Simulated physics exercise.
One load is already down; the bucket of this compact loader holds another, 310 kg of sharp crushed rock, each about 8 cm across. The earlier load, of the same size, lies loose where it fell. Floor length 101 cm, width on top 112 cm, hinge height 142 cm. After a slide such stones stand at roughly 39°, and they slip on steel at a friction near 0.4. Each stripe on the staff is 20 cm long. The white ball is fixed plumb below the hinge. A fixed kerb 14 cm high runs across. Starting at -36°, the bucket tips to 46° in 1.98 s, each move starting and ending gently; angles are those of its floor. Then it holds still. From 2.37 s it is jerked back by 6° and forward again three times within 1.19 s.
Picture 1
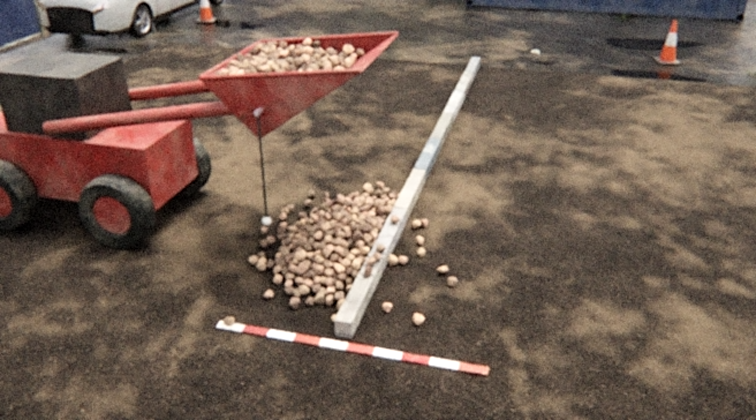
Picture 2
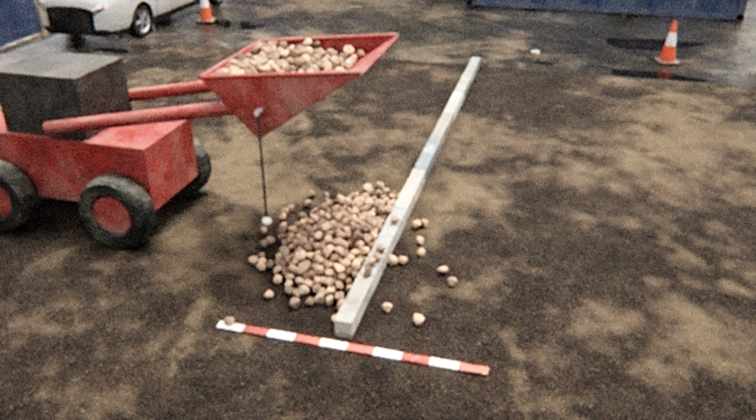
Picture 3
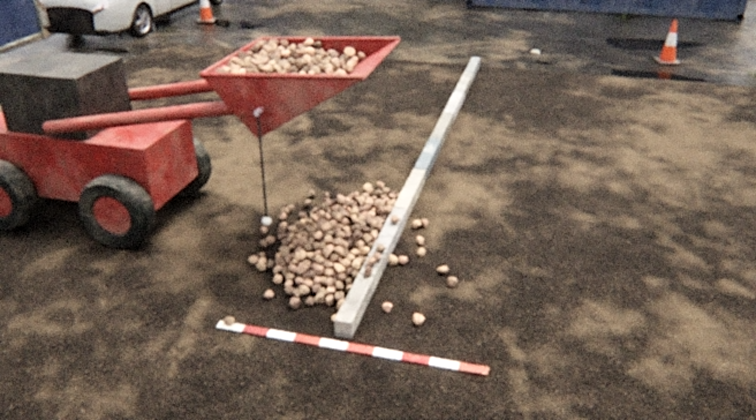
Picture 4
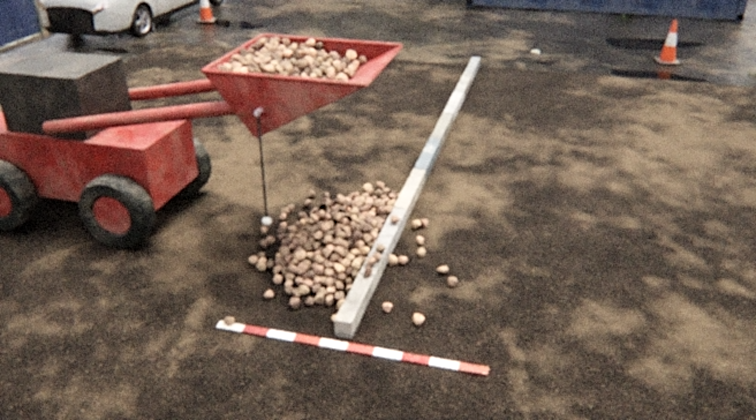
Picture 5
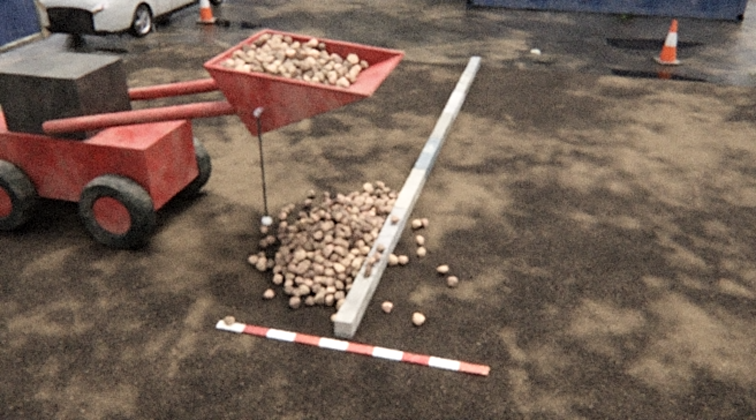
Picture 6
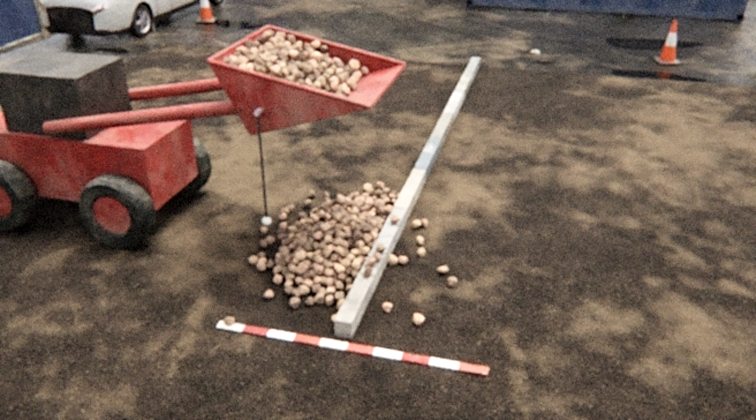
On a dark, mottled outdoor-looking yard with blue barriers at the back, seen from above at an angle, a red loader stands at left, its raised bucket full of tan stones. Below lies a loose pile of similar stones against a long pale beam, with a red-and-white staff in front and orange cones behind. The bucket slowly tilts its right-hand lip downward, while everything else and the camera stay still.
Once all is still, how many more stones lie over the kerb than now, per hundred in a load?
Some 66 per cent is added.
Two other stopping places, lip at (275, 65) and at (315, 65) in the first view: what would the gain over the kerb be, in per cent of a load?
About 0 and 15 per cent.
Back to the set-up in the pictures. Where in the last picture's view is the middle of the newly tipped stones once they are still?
Around (410, 246).
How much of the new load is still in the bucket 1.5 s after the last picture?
Roughly 25 per cent is still inside.
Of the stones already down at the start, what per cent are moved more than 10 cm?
Roughly 0 per cent of them.
Then, 0.9 s after the last picture the floor is at 33°; in per cent of one load, 100 in the bucket, 98 on this side of the kerb, 2 over the kerb; the foremost stones are at (421, 267).
Then, 1.5 s after the last picture the floor is at 46°; in per cent of one load, 23 in the bucket, 156 on this side of the kerb, 20 over the kerb; the foremost stones are at (431, 271).
Then, 3.4 s after the last picture the floor is at 46°; in per cent of one load, 0 in the bucket, 132 on this side of the kerb, 68 over the kerb; the foremost stones are at (566, 261).
Then, 6.1 s after the last picture the floor is at 46°; in per cent of one load, 0 in the bucket, 132 on this side of the kerb, 68 over the kerb; the foremost stones are at (566, 261). Net gain over the kerb, 66.
